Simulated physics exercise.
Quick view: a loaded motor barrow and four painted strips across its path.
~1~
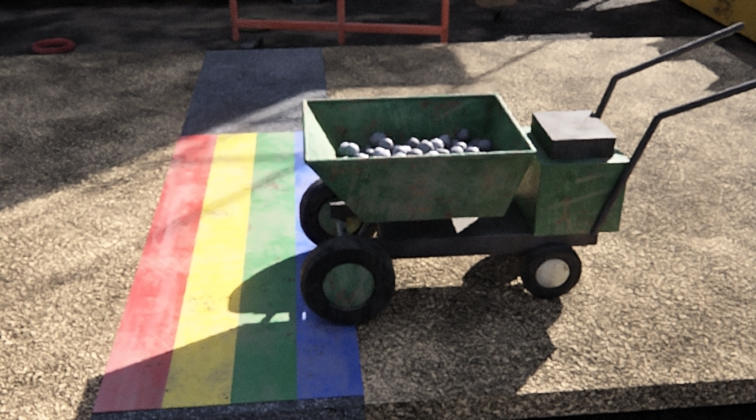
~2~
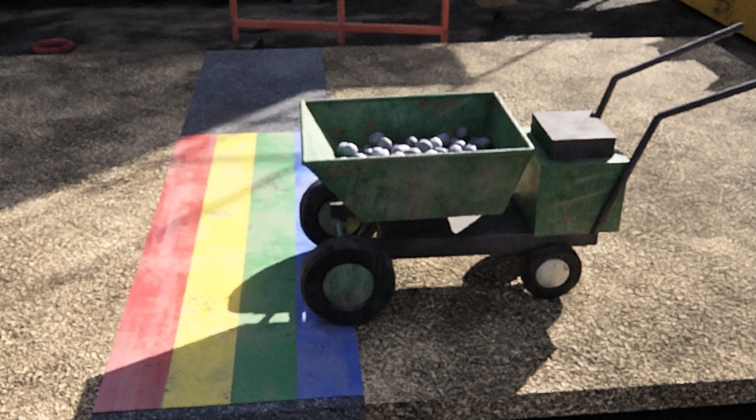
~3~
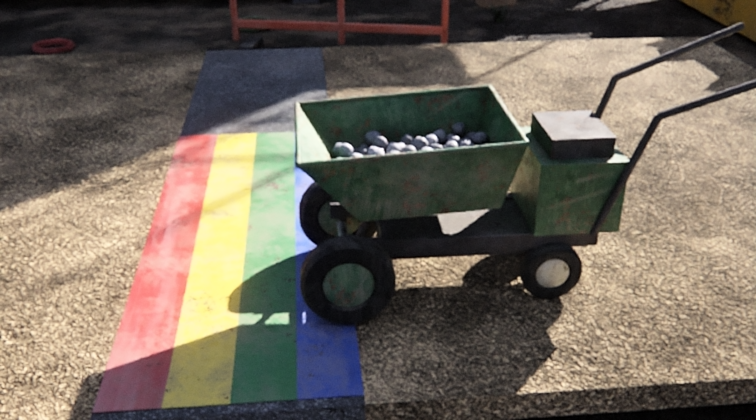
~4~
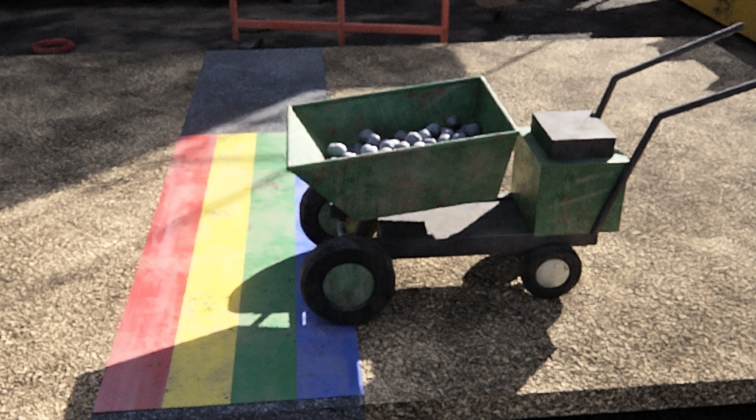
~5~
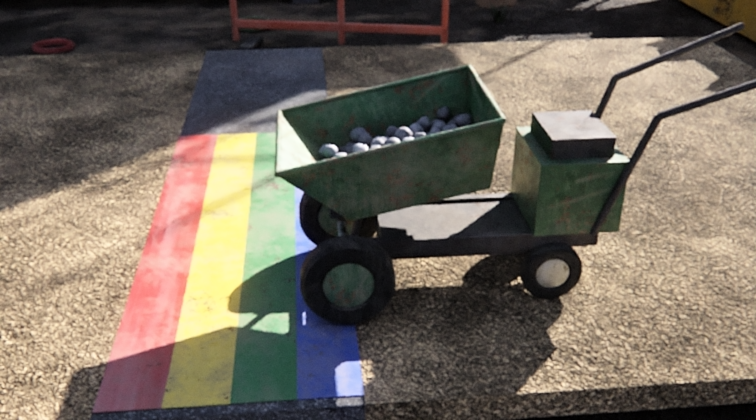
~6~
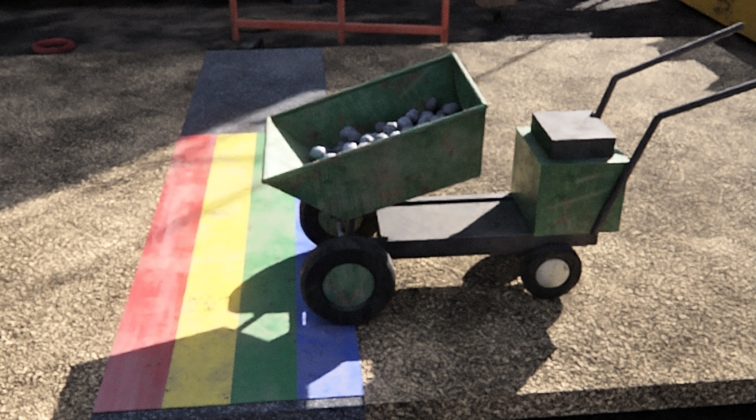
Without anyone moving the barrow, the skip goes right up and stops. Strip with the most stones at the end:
Red strip.
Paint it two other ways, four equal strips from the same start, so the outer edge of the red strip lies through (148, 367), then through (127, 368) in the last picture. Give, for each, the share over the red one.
In turn 40 and 40 in a hundred.
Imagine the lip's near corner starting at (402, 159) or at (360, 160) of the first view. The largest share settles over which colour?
Place one - that green strip; place two - yellow.
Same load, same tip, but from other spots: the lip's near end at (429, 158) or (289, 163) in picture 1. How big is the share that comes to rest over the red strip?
Roughly 0 per cent first, then roughly 50 per cent.
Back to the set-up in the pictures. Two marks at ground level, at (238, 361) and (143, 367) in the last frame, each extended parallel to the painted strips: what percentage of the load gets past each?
Near 100 % and near 50 %, in that order.
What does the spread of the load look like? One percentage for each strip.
So the blue strip ends with 0 %, the green strip with 0 %, the yellow strip with 30 % and the red strip with 45 %.
Soon after the last picture, skip tipped steeply; all in the skip.
A little later, skip tipped steeply; most in the skip; a small part over the yellow strip; a small part over the red strip.
Later still, skip tipped right over; a small part in the skip; about a quarter over the yellow strip; about half over the red strip; about a quarter off the paint.
At rest, skip tipped right over; none over the blue strip; a stray few over the green strip; about a third over the yellow strip; about half over the red strip; about a quarter off the paint.
